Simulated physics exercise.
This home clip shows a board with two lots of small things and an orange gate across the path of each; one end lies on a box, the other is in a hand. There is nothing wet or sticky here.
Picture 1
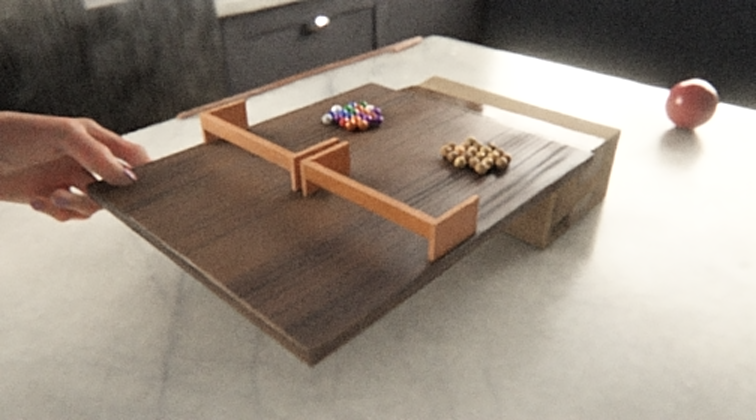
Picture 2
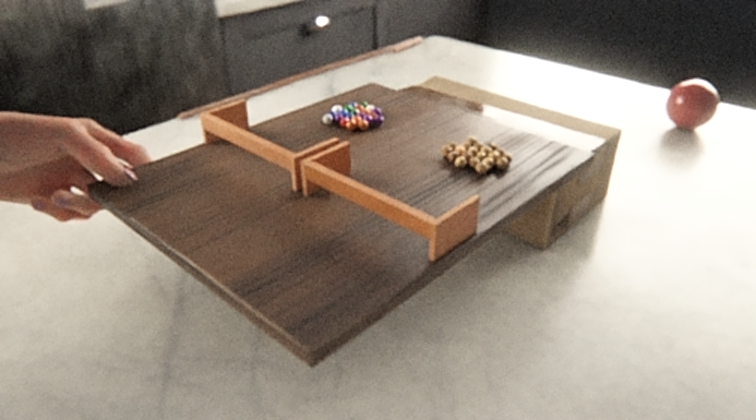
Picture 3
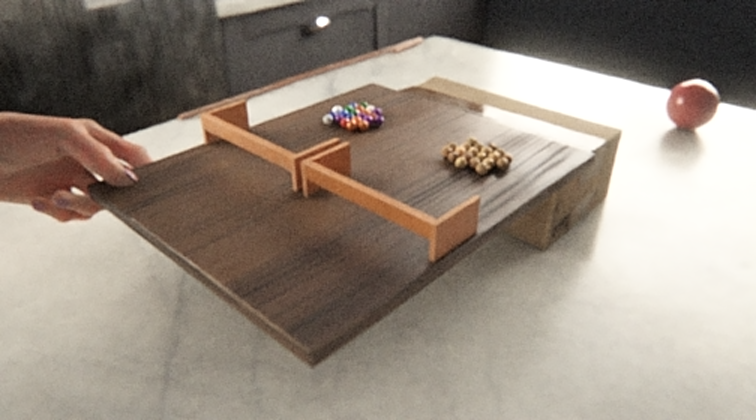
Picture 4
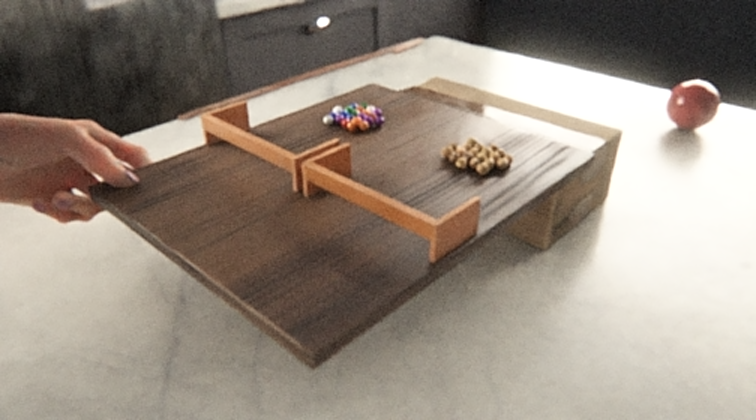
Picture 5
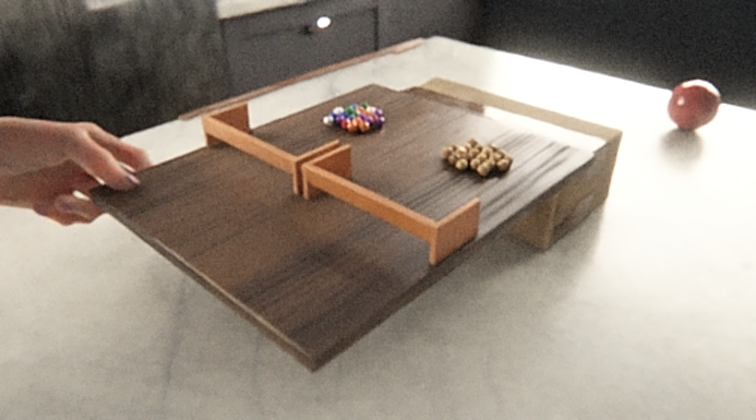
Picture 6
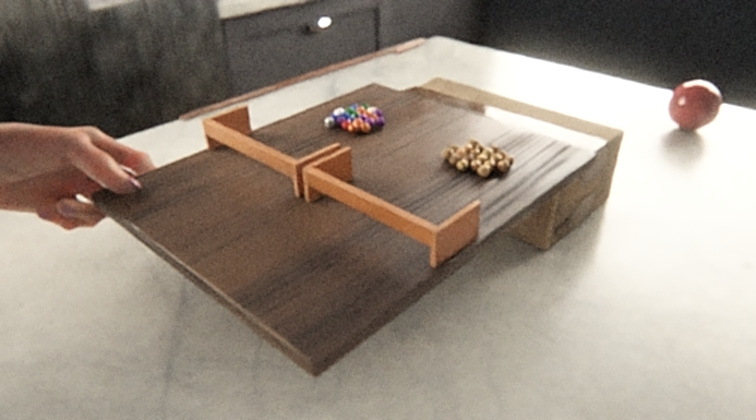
On a pale countertop, a hand barely lowers a board holding two still bead clusters.
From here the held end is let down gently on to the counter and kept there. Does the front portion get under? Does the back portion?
When it settles, the front portion makes it past; the back portion makes it past.
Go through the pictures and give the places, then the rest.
Held end of the board (313, 343), level; box (481, 150), about a quarter as high as the board is long; front portion (480, 158), a few round wooden beads; back portion (354, 114), a few round plastic beads; front gate (365, 197), its slot higher than a piece; back gate (246, 140), its slot higher than a piece, in the first picture.
Held end of the board (313, 343), level; back portion (355, 114), in the second picture.
Held end of the board (314, 343), level; front portion (481, 158), in the third picture.
Held end of the board (314, 344), level; back portion (355, 115), in the fourth picture.
Held end of the board (315, 348), level; front portion (482, 159), in the fifth picture.
Held end of the board (316, 353), down by 1°; box (484, 151); front portion (482, 160), not moving; back portion (356, 116), not moving; front gate (367, 204); back gate (249, 147), in the sixth picture.
Then, 0.31 s later than the last frame, board sloping at 9°; front portion where it was; back portion where it was.
Then, 0.65 s later than the last frame, board sloping at 16°; front portion has reached its gate; back portion about a tenth past its gate.
Then, 1.04 s later than the last frame, board resting at 16°; front portion every one past its gate; back portion every one past its gate.
When it is over, board resting at 16°; front portion every one past its gate; back portion every one past its gate.
